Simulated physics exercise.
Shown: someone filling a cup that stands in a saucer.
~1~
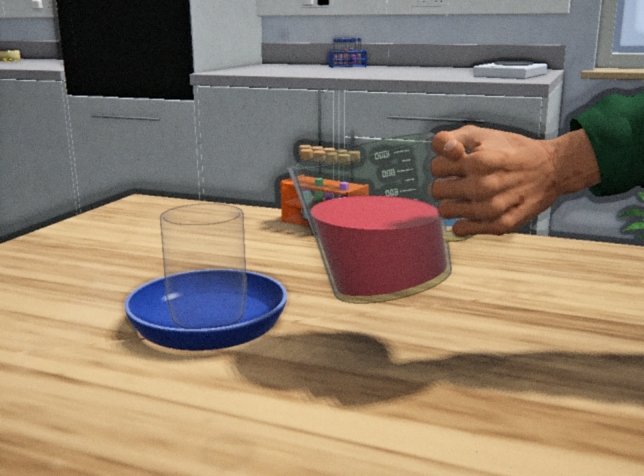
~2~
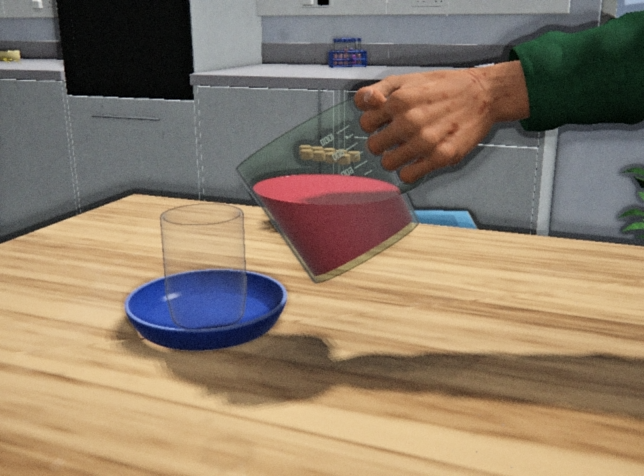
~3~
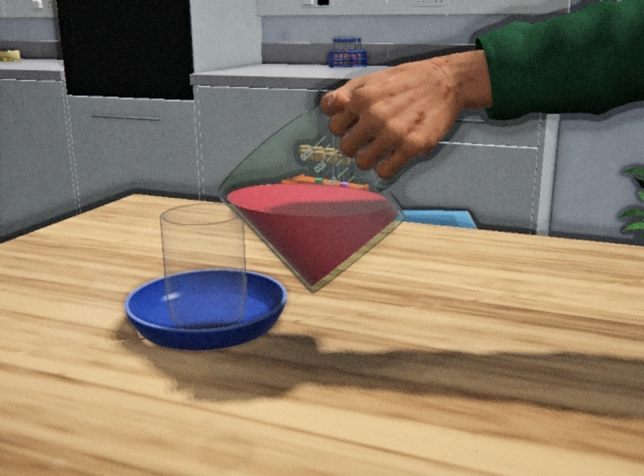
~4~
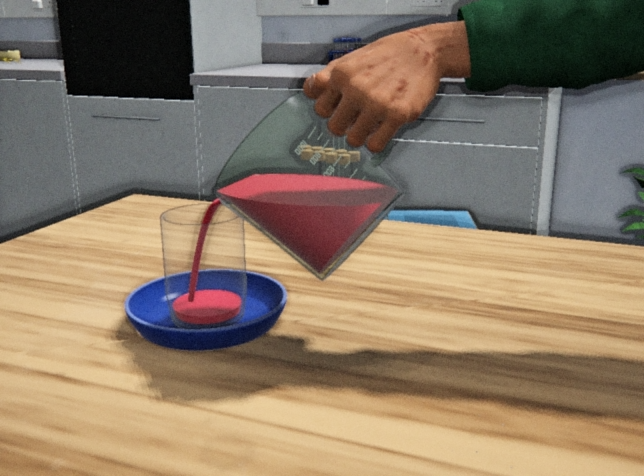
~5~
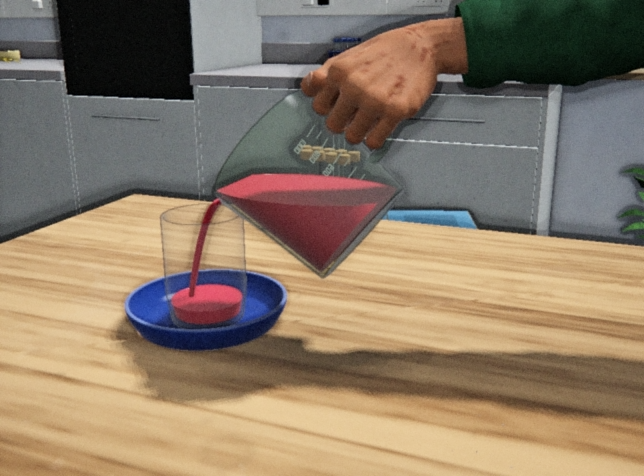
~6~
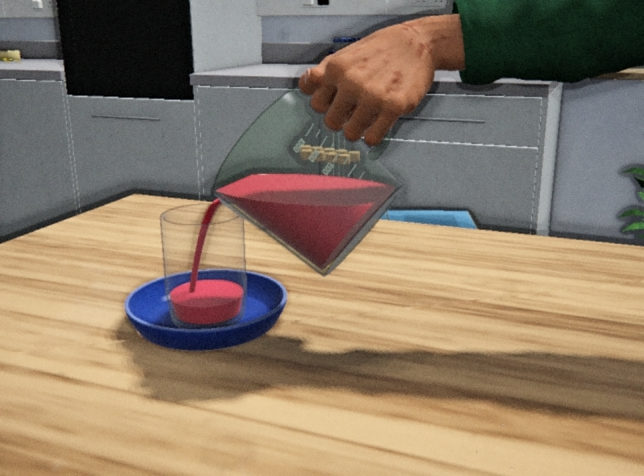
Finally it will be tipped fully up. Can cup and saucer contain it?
My prediction: Spillage confined to the saucer.
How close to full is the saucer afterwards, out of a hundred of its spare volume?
Roughly 40 percent.
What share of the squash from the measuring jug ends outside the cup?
Near 20 percent.
A moment on, the cup is about two thirds full; the saucer is dry.
Further on, the cup is full to the brim; the saucer is wet, with room to spare.
When it is over, the cup is full to the brim; the saucer is wet, with room to spare.
